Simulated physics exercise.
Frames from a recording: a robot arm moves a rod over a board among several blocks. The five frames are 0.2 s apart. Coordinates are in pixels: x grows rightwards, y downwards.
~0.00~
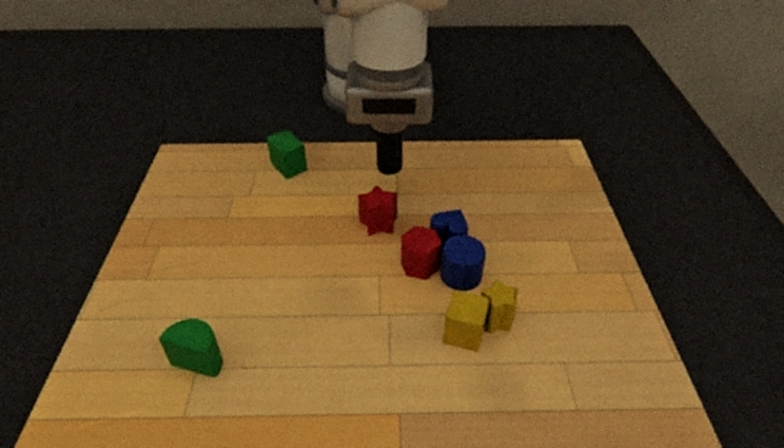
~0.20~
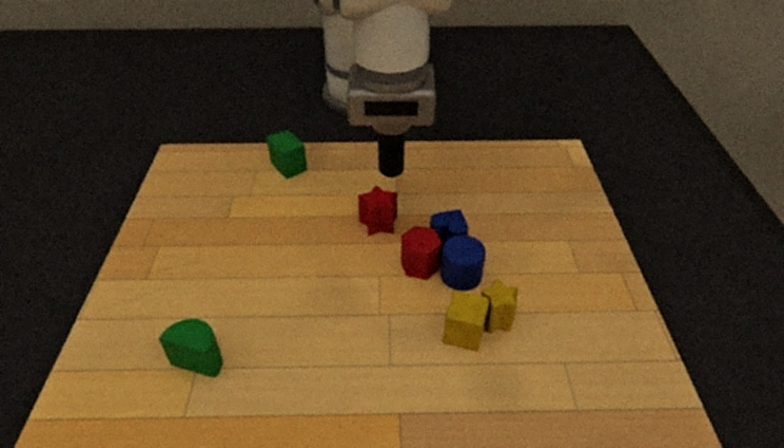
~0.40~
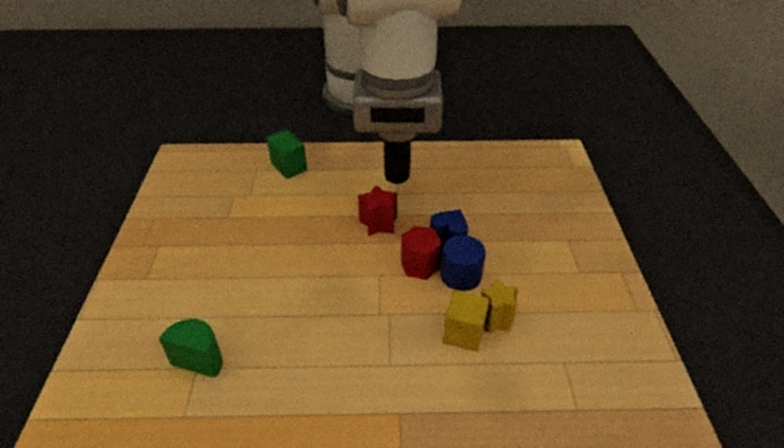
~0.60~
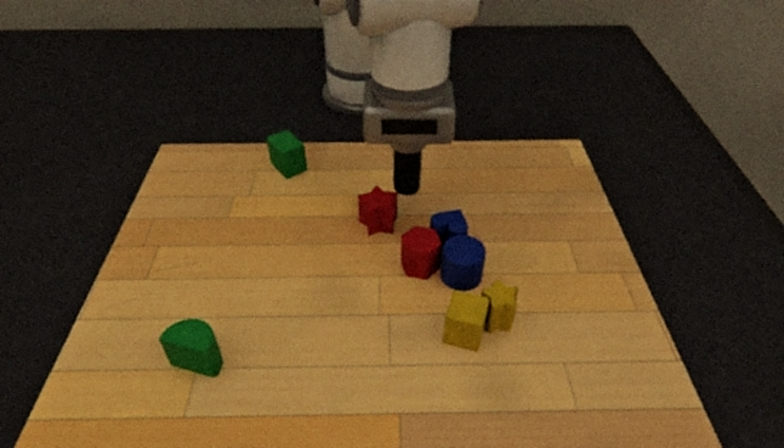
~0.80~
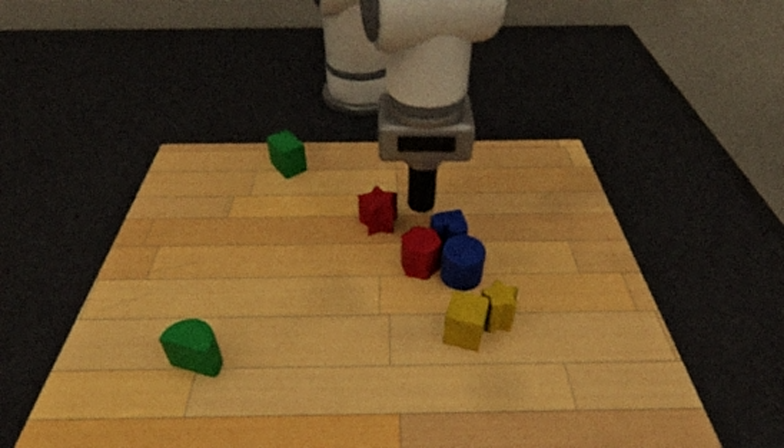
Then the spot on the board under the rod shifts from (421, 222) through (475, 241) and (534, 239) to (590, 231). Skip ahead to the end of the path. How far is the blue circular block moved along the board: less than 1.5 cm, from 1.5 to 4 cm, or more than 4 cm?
It ends 1.5 to 4 cm away.
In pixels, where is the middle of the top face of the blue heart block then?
At (495, 237).
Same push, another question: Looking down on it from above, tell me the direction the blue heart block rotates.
Prediction: Clockwise.
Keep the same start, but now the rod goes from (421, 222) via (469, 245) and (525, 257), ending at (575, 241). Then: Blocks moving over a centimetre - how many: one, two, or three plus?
My prediction: Two blocks.
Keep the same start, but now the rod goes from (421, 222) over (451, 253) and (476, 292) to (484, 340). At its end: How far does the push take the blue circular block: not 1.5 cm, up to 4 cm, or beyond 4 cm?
More than 4 cm.
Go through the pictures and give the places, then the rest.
Rod's lower end at (390, 168); red star at (378, 197); blue heart block at (451, 220); blue circular block at (464, 249), in the first picture.
Rod at (391, 171); blocks still, in the second picture.
Rod at (397, 177); blocks still, in the third picture.
Rod at (407, 188); blocks still, in the fourth picture.
Rod at (421, 205); red star at (378, 197); blue heart block at (451, 220); blue circular block at (464, 249), in the fifth picture.
What follows on the original path. One third of the way, rod at (478, 224); blue heart block at (488, 236), turned 25° clockwise; blue circular block at (475, 262).
Two thirds of the way, rod at (540, 222); blue heart block at (495, 237), turned 40° clockwise; blue circular block at (475, 262).
At the end, rod at (596, 214); red star still; blue heart block at (495, 237), turned 40° clockwise; blue circular block at (475, 262).
